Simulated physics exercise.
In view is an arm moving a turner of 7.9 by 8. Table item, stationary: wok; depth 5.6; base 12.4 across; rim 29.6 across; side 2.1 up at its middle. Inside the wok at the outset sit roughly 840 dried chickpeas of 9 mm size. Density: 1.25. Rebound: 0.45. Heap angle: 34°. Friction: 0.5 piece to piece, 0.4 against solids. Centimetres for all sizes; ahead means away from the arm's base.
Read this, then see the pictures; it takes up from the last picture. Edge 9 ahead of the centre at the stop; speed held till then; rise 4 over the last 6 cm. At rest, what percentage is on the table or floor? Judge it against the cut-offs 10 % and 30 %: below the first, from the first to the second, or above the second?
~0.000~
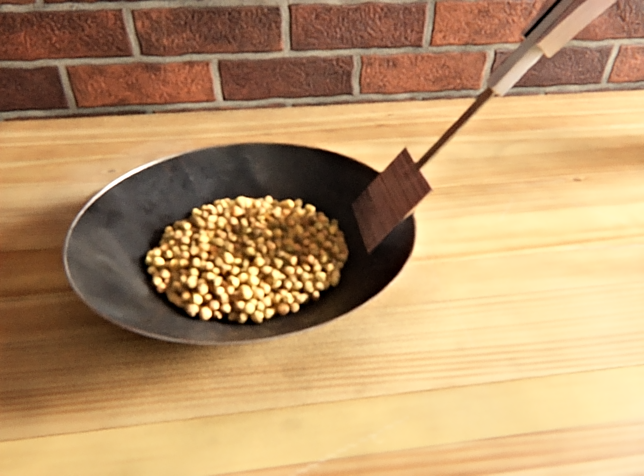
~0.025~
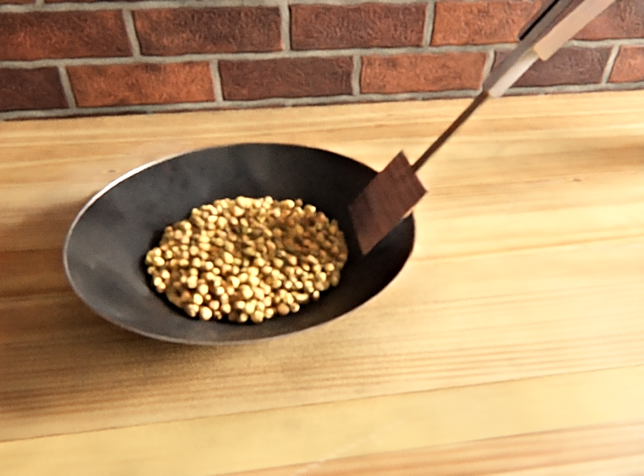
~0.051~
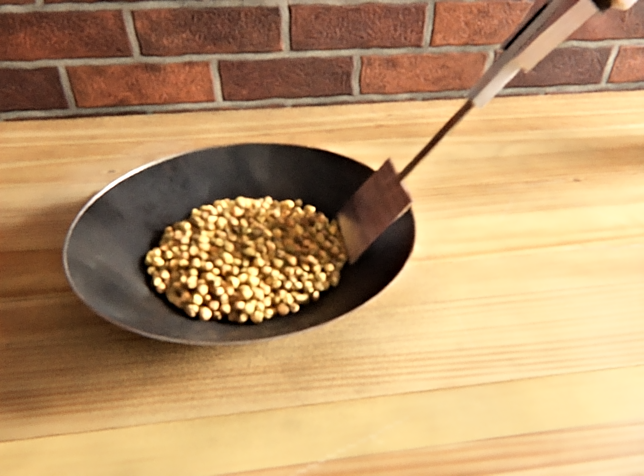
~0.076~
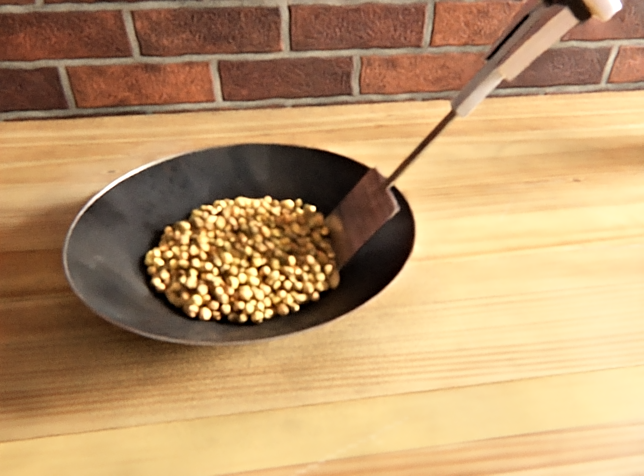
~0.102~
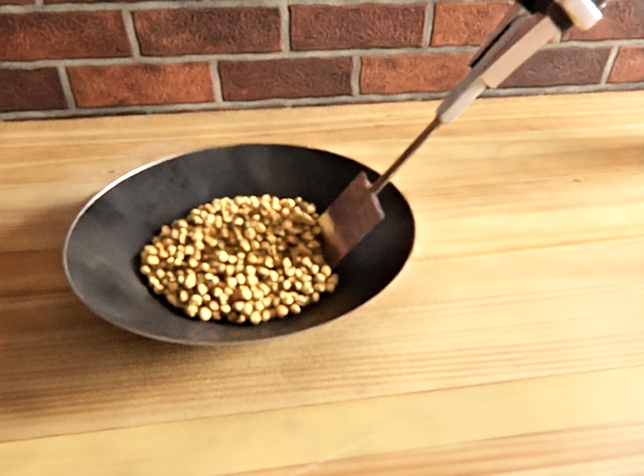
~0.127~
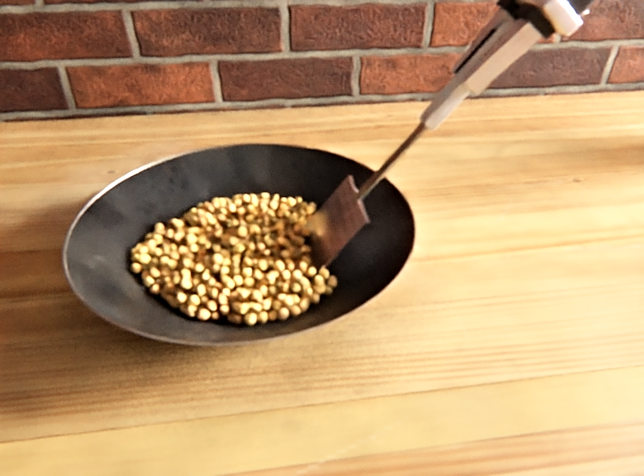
Below 10 %.
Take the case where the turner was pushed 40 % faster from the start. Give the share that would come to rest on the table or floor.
Roughly 15 in a hundred.
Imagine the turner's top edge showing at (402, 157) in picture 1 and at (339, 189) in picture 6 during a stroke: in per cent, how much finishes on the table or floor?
Roughly 5 %.
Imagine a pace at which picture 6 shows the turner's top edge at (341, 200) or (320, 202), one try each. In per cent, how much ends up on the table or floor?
Roughly 10 and 20 percent.
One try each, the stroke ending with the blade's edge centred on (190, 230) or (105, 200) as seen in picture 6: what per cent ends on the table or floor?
Estimates, in order: 0 % and 20 %.
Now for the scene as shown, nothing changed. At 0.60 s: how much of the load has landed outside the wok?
About 5 per cent.
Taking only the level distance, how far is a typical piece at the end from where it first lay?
Level distance of roughly 4 cm.
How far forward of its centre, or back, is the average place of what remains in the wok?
It sits some 4.5 centimetres ahead of centre.
After 0.23 s, sloping 51°, highest piece 4 above the table; 835 in the wok.
After 0.34 s, sloping 51°, highest piece 6 above the table; 835 in the wok.
After 0.60 s, sloping 51°, highest piece 7 above the table; 788 in the wok, 36 on the table or floor, 11 on the blade or in flight.
After 1.65 s, sloping 51°, highest piece 6 above the table; 787 in the wok, 48 on the table or floor.
At rest, 787 in the wok, 48 on the table or floor. That is 6 % on the table or floor.
